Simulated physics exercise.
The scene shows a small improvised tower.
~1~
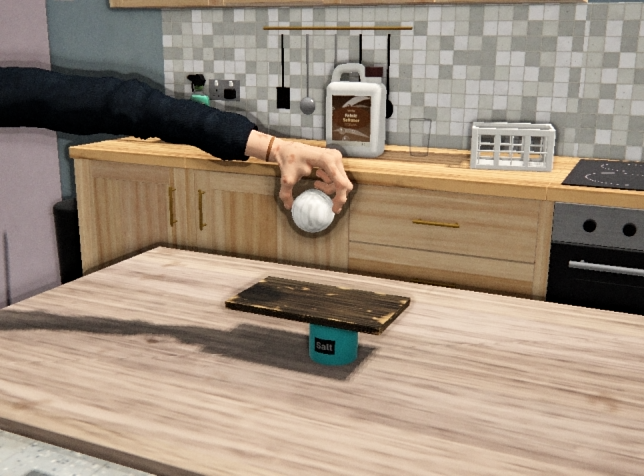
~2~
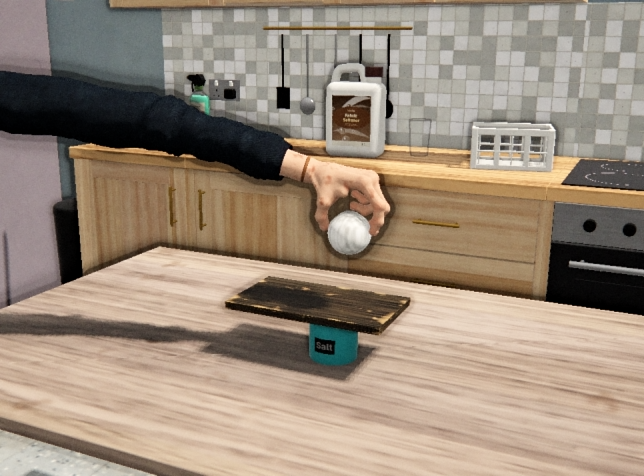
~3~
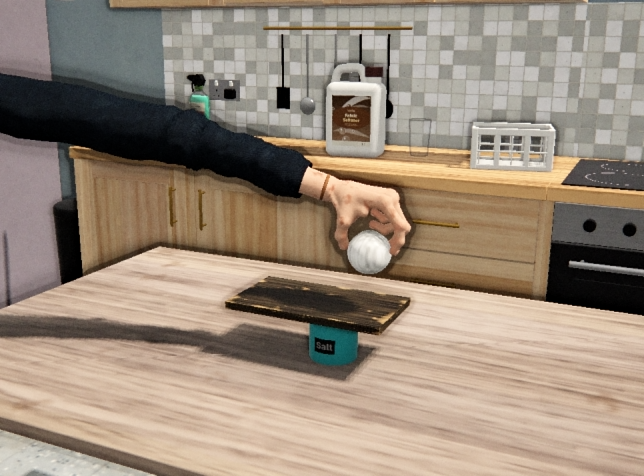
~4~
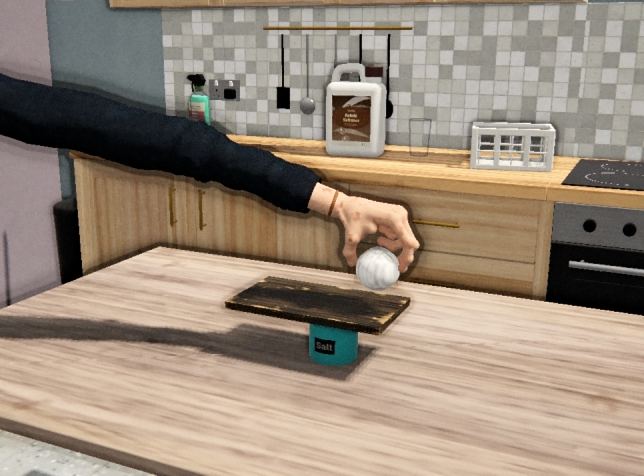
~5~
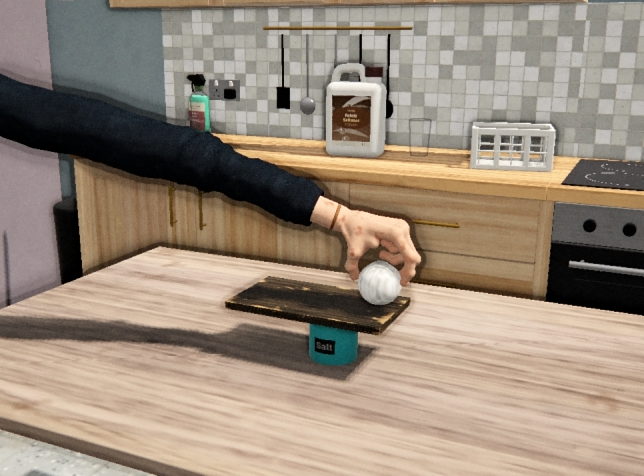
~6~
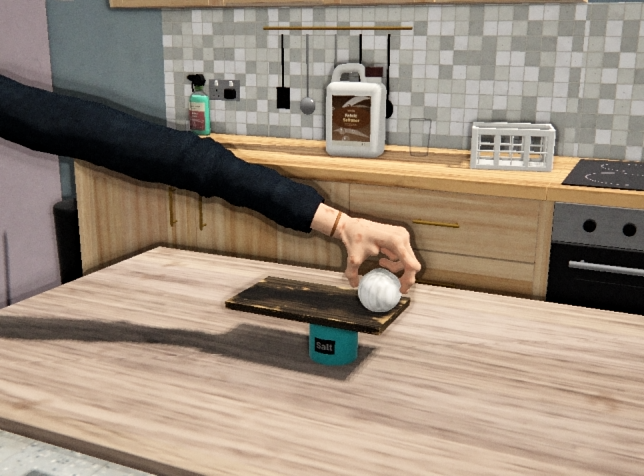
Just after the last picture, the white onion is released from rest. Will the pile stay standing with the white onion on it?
Yes. The stack stays upright.
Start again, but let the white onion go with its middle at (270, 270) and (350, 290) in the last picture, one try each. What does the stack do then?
The first time it tumbles down, but the second time it stays in place.
Then, 0.30 s after the last picture, nothing has stirred.
Then, 0.70 s after the last picture, white onion resting near (380, 291).
At rest, all 3 in place. Seen from the same camera at the end, white onion near (380, 291). The stack stays up.
